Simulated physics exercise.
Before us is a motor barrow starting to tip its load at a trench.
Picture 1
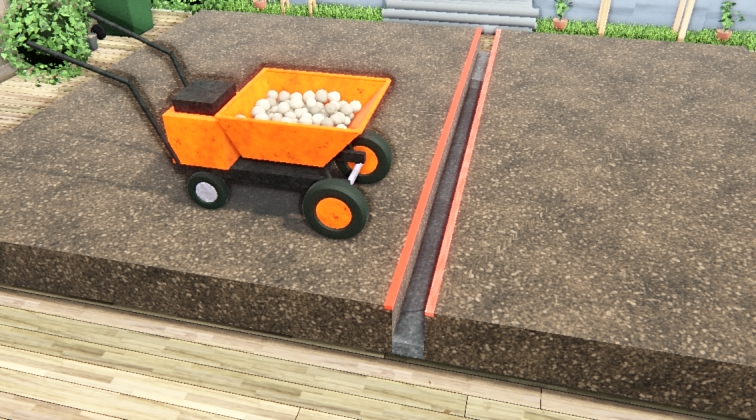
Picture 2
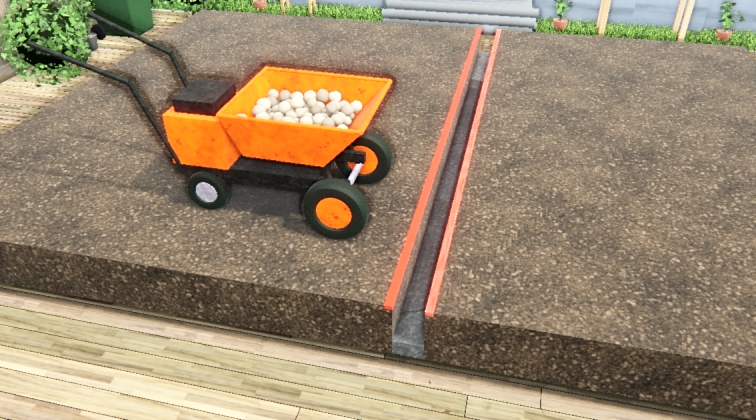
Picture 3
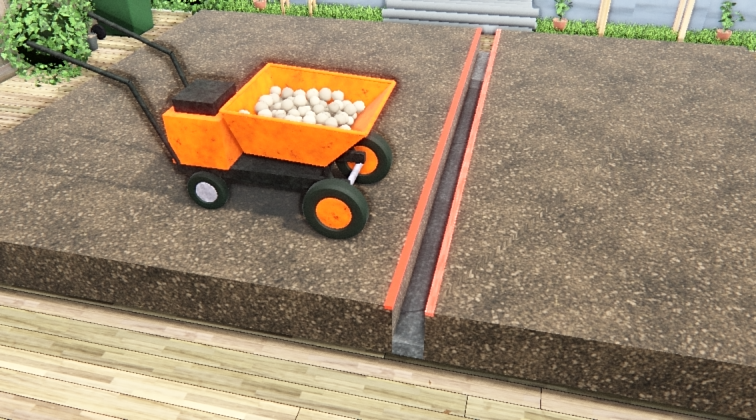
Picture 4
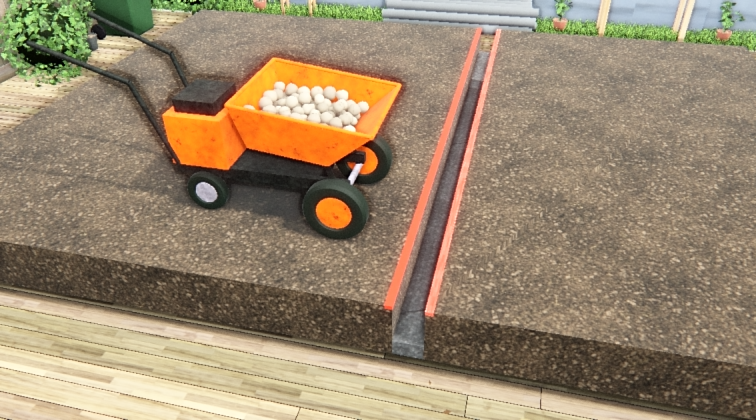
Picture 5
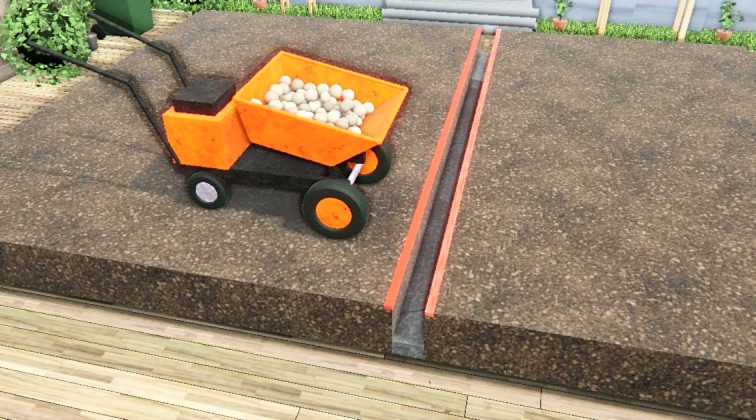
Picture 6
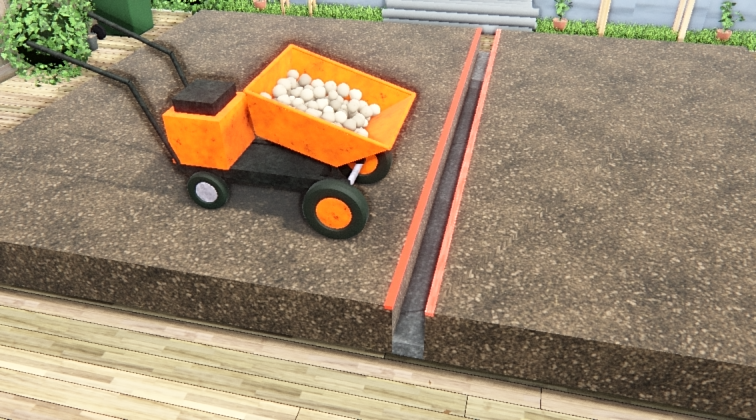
An orange motor barrow tilts its skip of pale pebbles forward beside a narrow trench.
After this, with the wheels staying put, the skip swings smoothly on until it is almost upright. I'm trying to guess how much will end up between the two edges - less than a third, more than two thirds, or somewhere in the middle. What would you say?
Not even a third of the load lands in the trench.
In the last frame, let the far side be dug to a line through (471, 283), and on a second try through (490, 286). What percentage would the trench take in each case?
80 %, 100 %.
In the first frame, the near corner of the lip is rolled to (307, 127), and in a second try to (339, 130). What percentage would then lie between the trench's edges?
60 % and 60 %.
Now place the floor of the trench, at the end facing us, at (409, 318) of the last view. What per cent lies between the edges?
10 %.
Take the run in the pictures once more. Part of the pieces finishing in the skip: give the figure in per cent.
Roughly 5 per cent of the load.
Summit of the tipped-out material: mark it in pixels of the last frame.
Summit in the final view: Around (462, 204).
Shortly afterwards, skip tipped steeply; the whole lot in the skip.
Next, skip tipped right over; the bulk in the skip; only a few in or heaped over the trench; near a quarter beyond it; only a few falling.
Some moments later, skip tipped right over; a little in the skip; a little in or heaped over the trench; the bulk beyond it.
In the end, skip tipped right over; only a few in the skip; a little in or heaped over the trench; the bulk beyond it.
